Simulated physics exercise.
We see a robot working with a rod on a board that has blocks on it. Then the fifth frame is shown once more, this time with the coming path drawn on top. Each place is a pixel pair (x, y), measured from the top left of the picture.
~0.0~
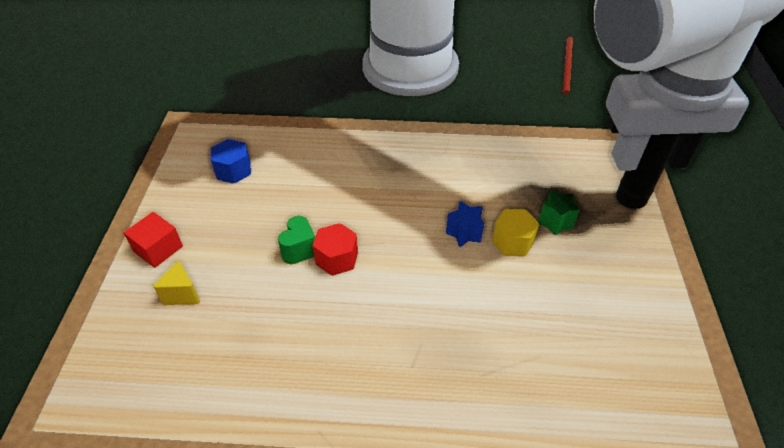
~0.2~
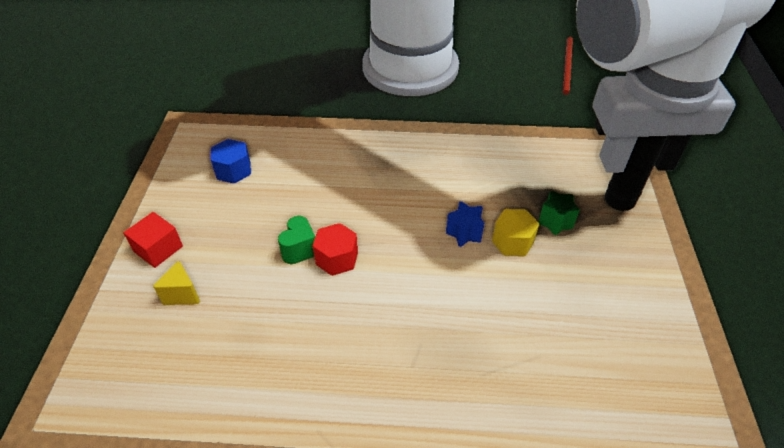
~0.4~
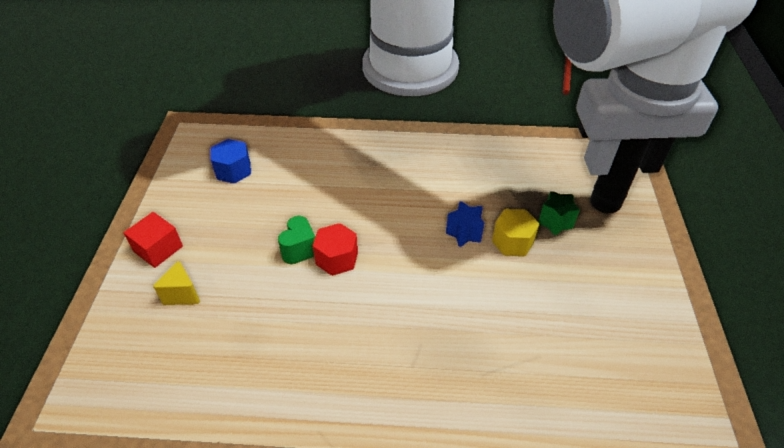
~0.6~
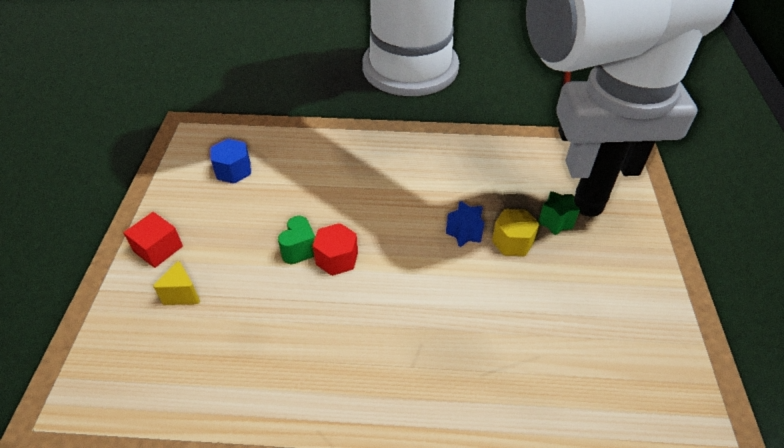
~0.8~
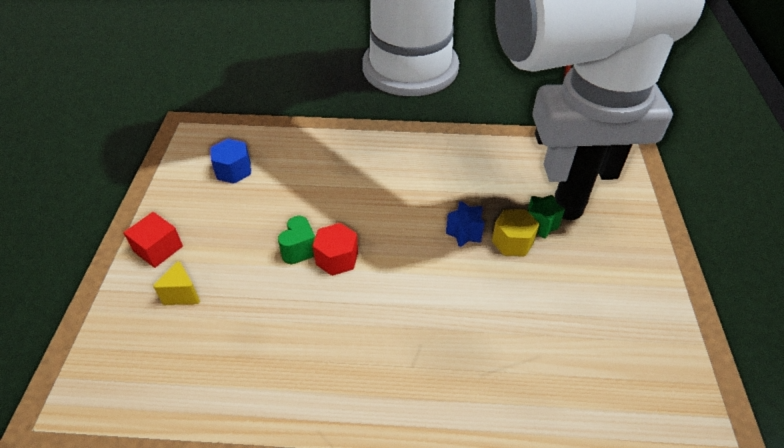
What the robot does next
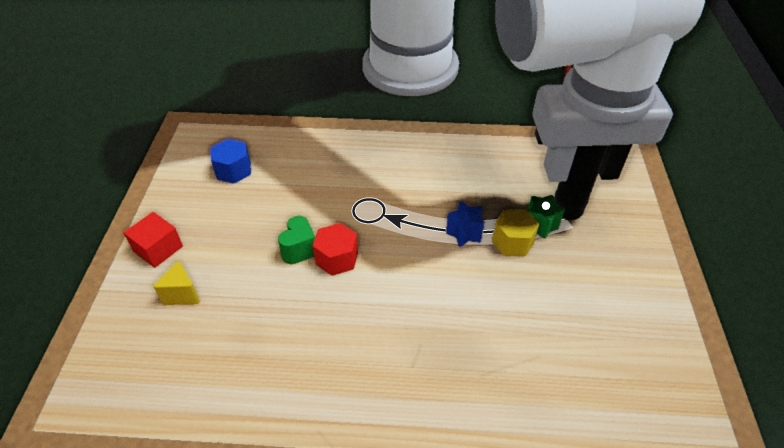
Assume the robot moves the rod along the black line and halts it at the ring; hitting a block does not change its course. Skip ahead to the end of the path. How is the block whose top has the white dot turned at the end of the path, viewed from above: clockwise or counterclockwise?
Rotates counter-clockwise.
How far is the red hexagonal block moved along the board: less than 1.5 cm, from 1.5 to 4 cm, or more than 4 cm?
Under 1.5 cm.
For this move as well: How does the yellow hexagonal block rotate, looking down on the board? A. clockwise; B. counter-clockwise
The correct letter is B.
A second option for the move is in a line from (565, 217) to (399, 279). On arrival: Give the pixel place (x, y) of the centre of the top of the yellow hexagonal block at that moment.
Its top centre is at about (383, 291).
The drawn path runs from (565, 217) through (502, 231) and (433, 228) to (369, 211); the dot is on the green star-shaped block.
On the path given first. One third of the way, rod at (503, 224); blue star-shaped block at (448, 216), turned 80° clockwise; yellow hexagonal block at (468, 248), turned 55° anticlockwise; green star-shaped block at (479, 222).
Two thirds of the way, rod at (433, 221); blue star-shaped block at (398, 216); yellow hexagonal block at (447, 258), turned 115° anticlockwise; green star-shaped block at (425, 231), turned 50° anticlockwise.
At the end, rod at (369, 203); green heart block not moved; red hexagonal block not moved; blue star-shaped block at (373, 217), turned 65° clockwise; yellow hexagonal block at (447, 258), turned 115° anticlockwise; green star-shaped block at (424, 231), turned 60° anticlockwise.
